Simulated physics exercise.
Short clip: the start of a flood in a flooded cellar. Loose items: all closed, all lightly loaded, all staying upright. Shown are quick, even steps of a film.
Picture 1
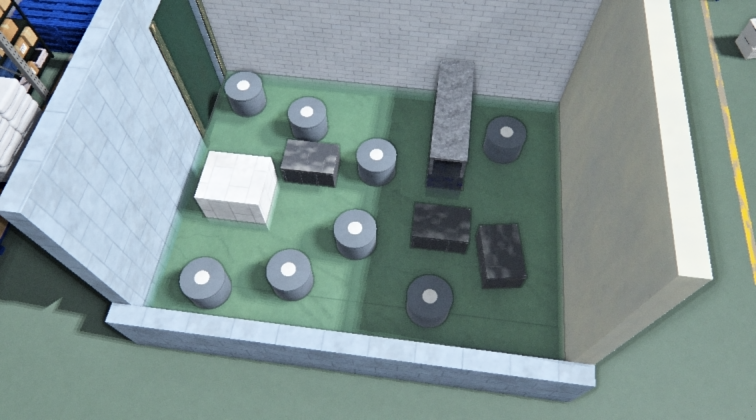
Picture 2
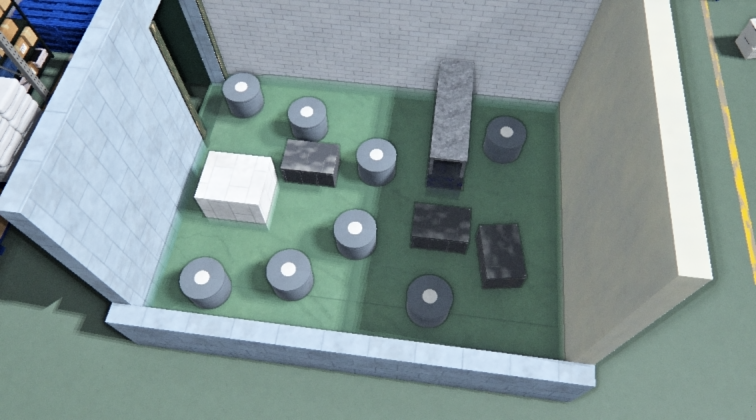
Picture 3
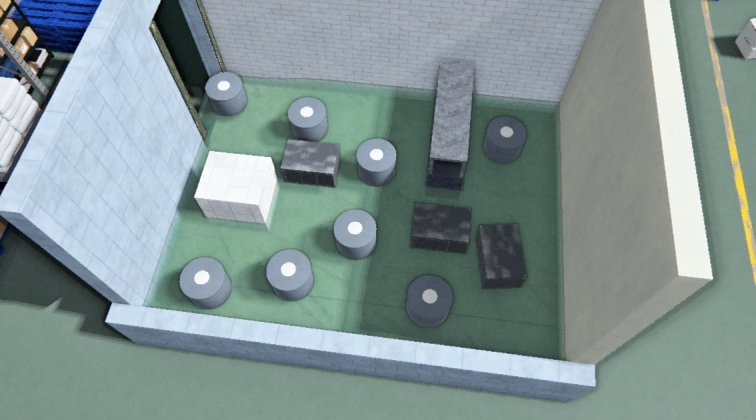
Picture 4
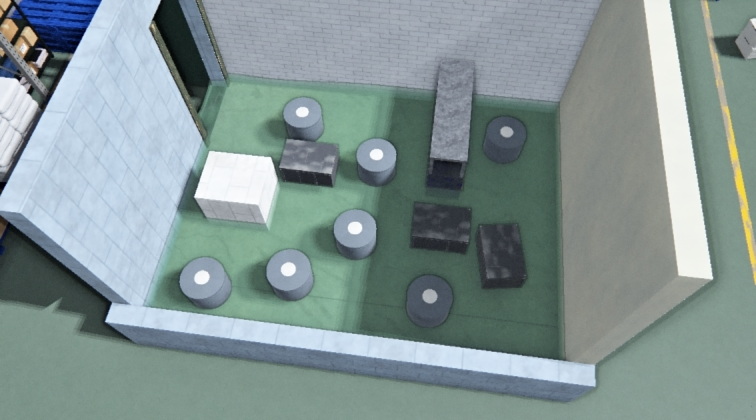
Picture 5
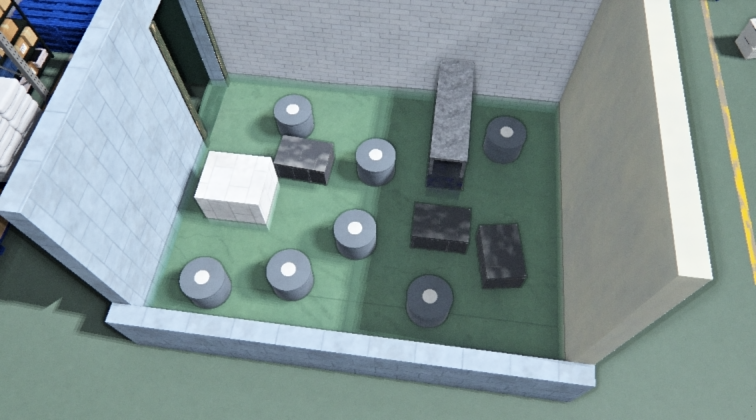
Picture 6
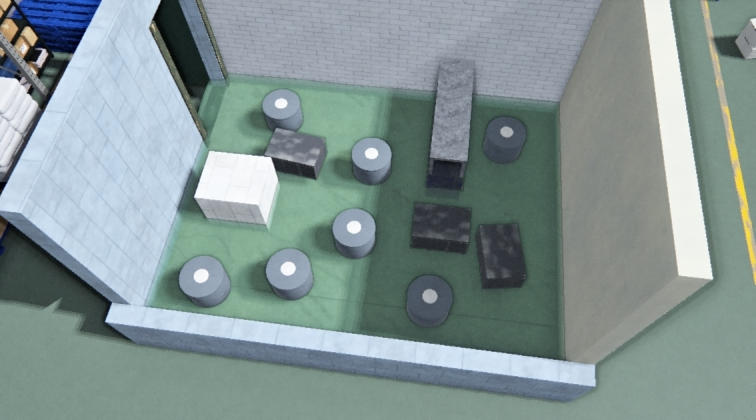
Grey round tub sliding left out of sight at a walled room's back corner, then another tub and a dark crate drifting leftward.
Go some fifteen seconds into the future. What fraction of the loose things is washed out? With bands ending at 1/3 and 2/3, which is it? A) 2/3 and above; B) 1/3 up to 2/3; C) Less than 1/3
1/3 up to 2/3.
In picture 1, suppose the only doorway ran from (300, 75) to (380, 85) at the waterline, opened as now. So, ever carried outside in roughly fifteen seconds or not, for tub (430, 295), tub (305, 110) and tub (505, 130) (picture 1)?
Item one never gets out, item two leaves at some point, item three never gets out.
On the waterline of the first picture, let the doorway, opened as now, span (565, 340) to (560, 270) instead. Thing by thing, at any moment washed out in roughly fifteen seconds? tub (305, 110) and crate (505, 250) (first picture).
Held back, swept away.
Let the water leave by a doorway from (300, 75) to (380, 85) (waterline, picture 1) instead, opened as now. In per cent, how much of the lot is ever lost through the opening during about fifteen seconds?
About 50 %.
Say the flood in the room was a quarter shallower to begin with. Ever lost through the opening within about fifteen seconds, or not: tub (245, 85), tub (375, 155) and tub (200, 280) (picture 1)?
In turn: Gone, through, stays.
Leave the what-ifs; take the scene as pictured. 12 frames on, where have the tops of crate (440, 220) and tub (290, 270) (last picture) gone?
Near (360, 172) and (259, 241).
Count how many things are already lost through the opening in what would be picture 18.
I get 3.
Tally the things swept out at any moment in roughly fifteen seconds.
Count: 5.
A moment on, 1 of 11 are out; 10 afloat.
Next, 3 of 11 are out; 8 afloat.
Later, 4 of 11 are out; 7 afloat.
In the end, 5 of 11 are out; 6 afloat.
